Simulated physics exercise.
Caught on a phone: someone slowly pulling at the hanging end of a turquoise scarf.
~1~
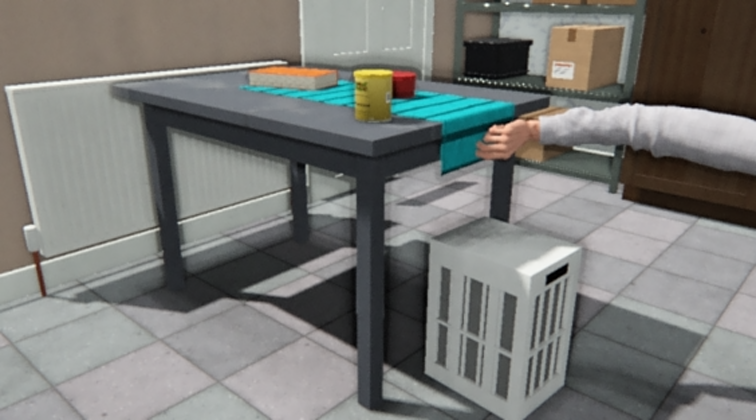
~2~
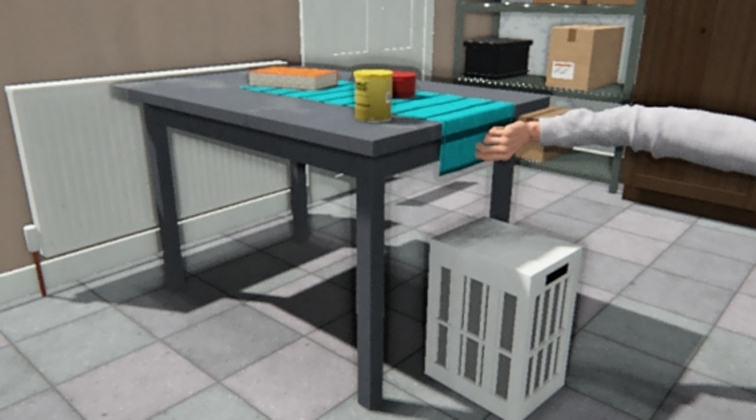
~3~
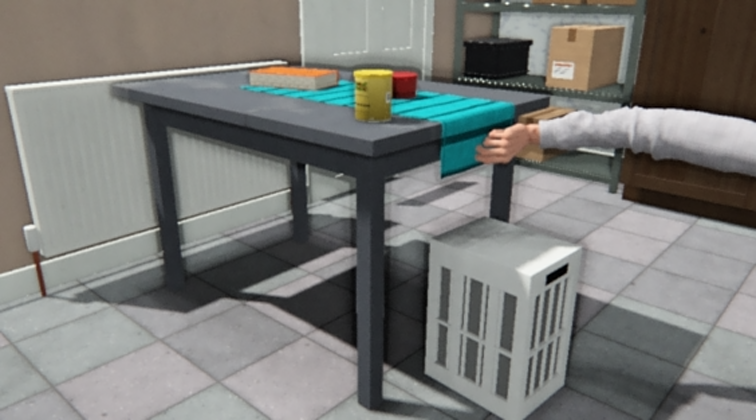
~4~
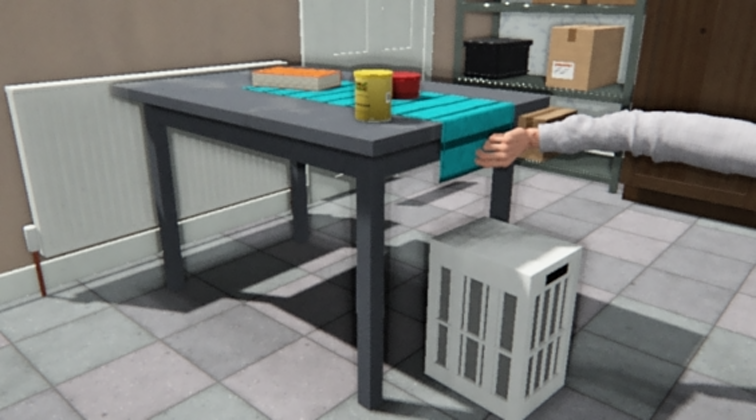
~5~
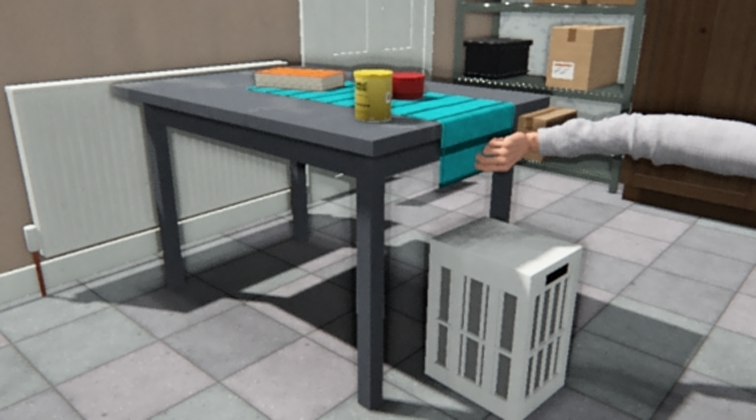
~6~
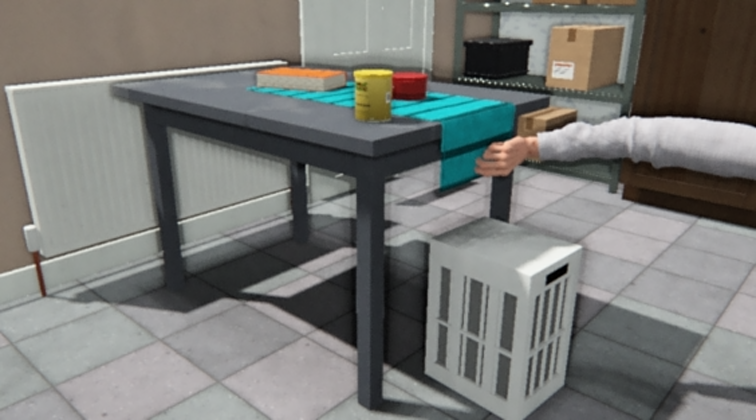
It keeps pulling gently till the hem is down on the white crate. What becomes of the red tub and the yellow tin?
The red tub keeps clear of the edge, the yellow tin stays on the table.
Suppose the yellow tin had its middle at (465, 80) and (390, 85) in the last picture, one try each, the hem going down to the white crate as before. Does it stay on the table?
First try: It is carried off; second try: It is safe.
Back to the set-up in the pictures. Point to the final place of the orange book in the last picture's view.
Its middle is at (337, 84).
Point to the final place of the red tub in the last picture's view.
At about (453, 93).
Then, 0.40 s past the final frame, hem going down; tub carried along near (429, 89); tin still.
Then, 0.88 s past the final frame, hem on the crate; tub carried along near (453, 93); tin still.
When it is over, hem on the crate; tub carried along near (453, 93); tin still. The red tub stays on the table and the yellow tin remains up there.
